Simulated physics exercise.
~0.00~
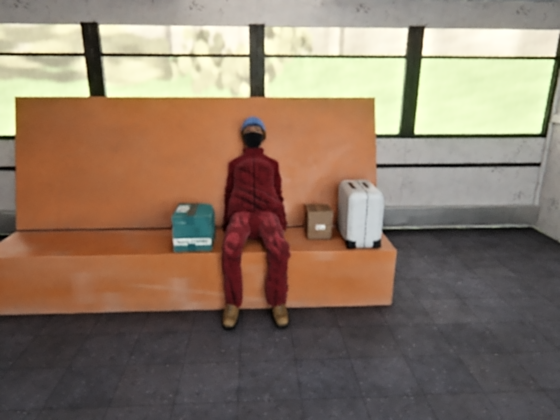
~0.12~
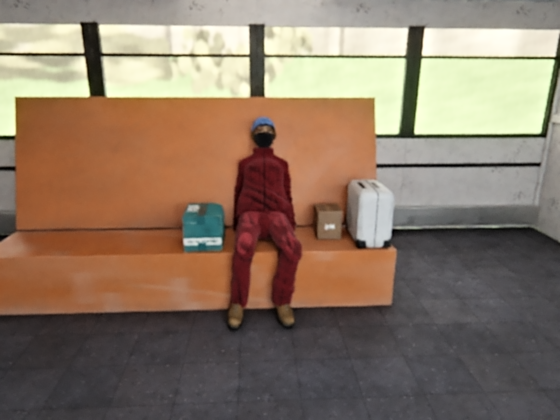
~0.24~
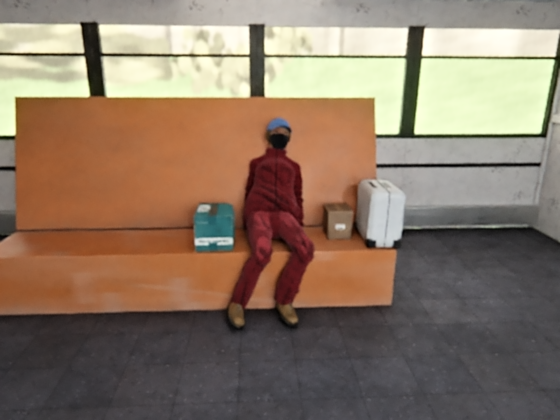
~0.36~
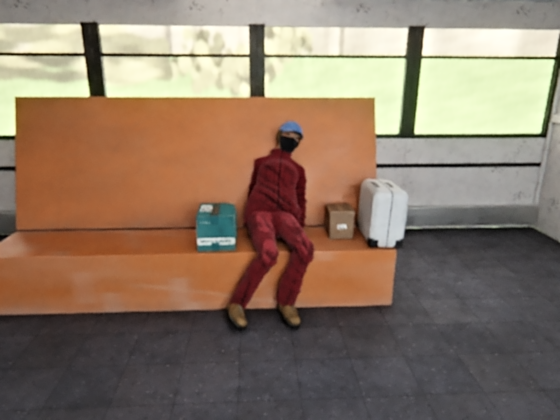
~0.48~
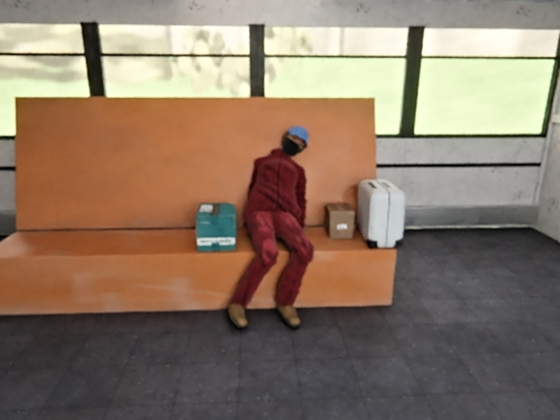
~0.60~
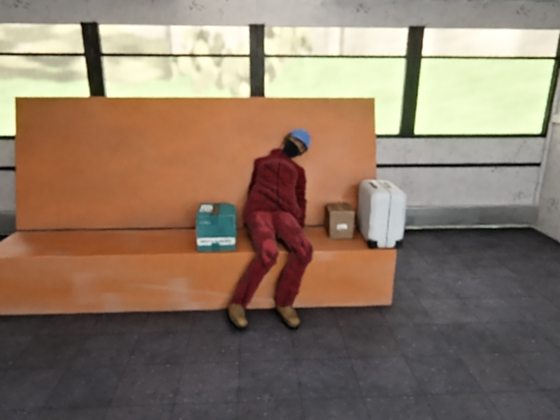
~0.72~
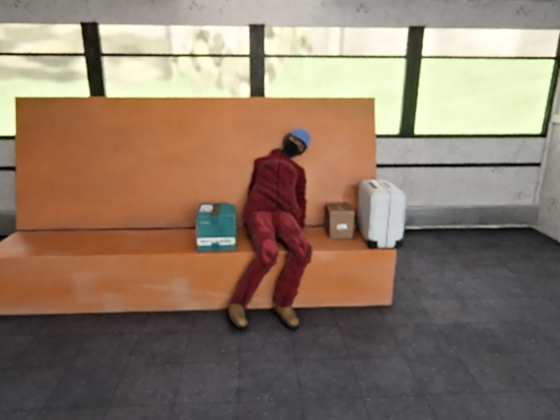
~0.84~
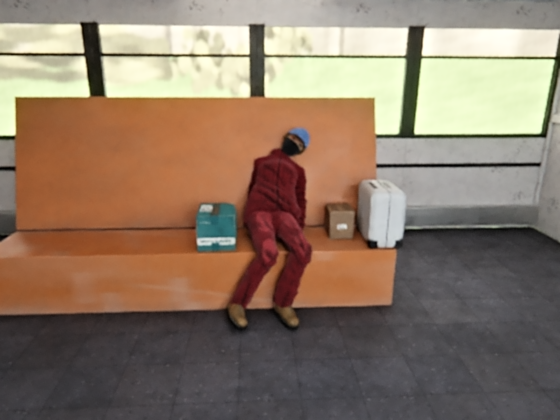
On an orange bench inside a tram, a masked passenger in dark red and the teal box, small brown box and white case all slid a little to the right, then the passenger's head drooped rightward as everything stayed on the seat.
